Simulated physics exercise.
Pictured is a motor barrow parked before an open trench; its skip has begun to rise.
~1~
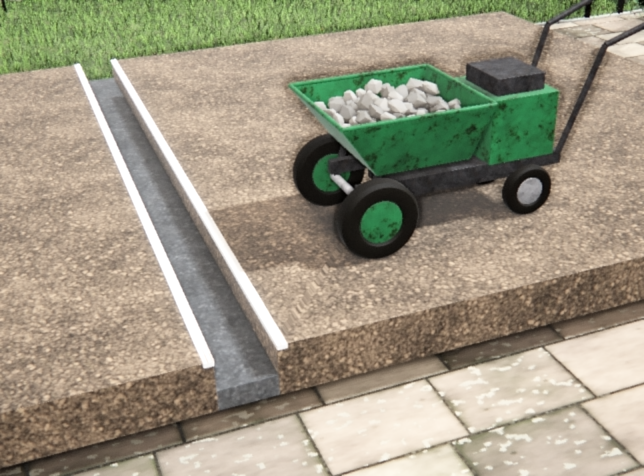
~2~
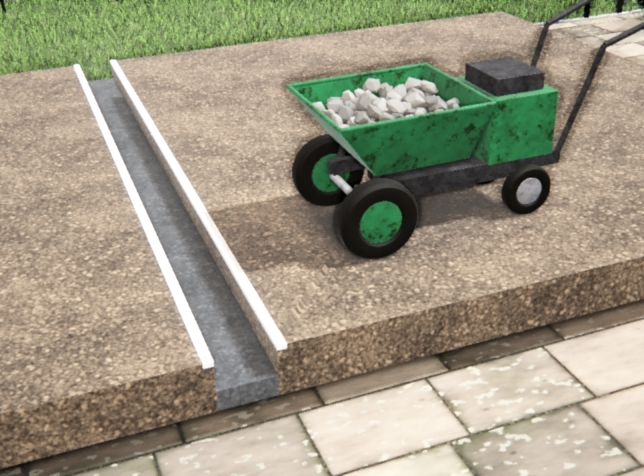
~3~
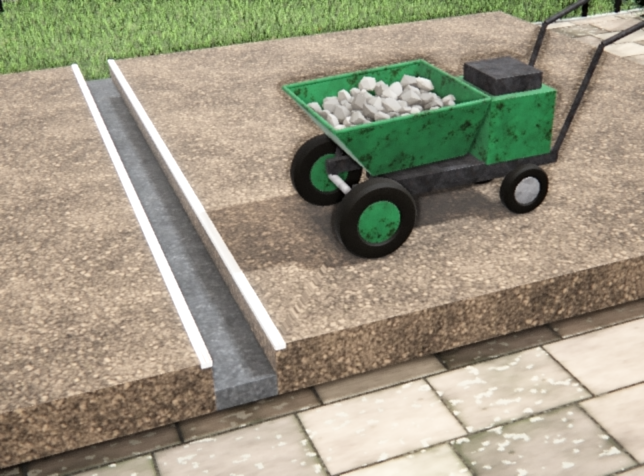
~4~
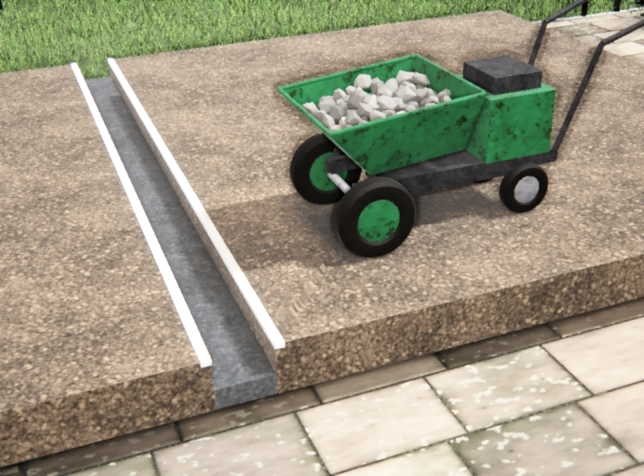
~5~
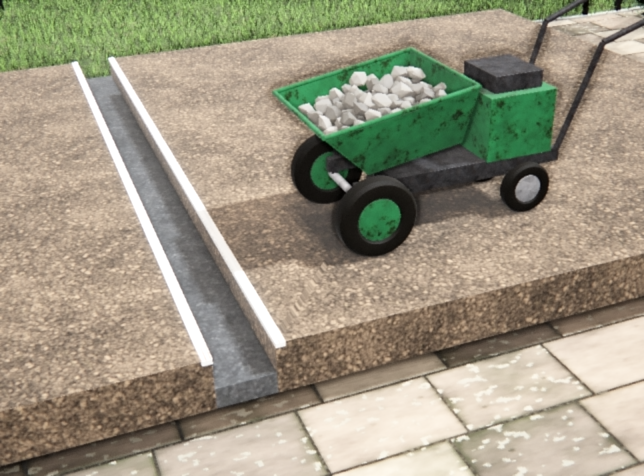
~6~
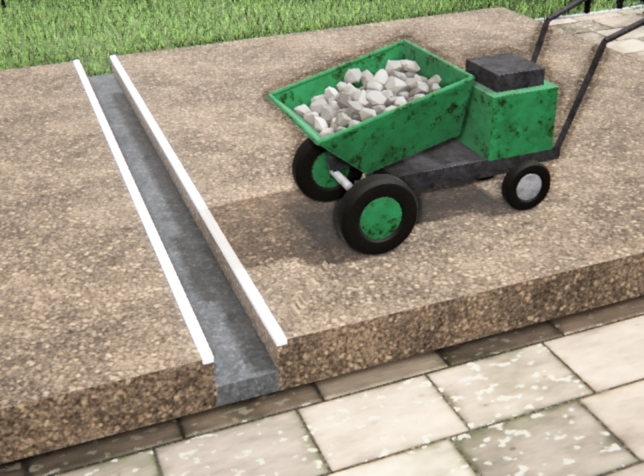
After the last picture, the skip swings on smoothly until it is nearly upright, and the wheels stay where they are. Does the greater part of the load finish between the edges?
Yes.
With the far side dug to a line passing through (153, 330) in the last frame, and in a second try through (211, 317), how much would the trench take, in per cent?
You'd get 70 in a hundred the first time and 50 in a hundred the second.
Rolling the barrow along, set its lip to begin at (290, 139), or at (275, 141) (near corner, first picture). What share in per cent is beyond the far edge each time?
First position: Some 20 percent; second position: Some 40 percent.
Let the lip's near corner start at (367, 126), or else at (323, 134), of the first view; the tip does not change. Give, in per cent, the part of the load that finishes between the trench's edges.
40 % and 80 %.
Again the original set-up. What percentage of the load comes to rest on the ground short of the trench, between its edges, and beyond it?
Short 20 %, between 65 %, beyond 0 %.
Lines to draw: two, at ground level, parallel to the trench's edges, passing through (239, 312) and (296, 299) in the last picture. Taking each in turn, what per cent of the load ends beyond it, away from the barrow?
Estimate: 40 %, then 90 %.
Soon, skip tipped well over; all in the skip.
A while on, skip tipped steeply; nearly all in the skip; a small part short of the trench; a stray few in or heaped over the trench; a stray few falling.
Towards the end, skip tipped right over; about a quarter in the skip; about a quarter short of the trench; about half in or heaped over the trench.
Finally, skip tipped right over; a small part in the skip; about a quarter short of the trench; about two thirds in or heaped over the trench; none beyond it.
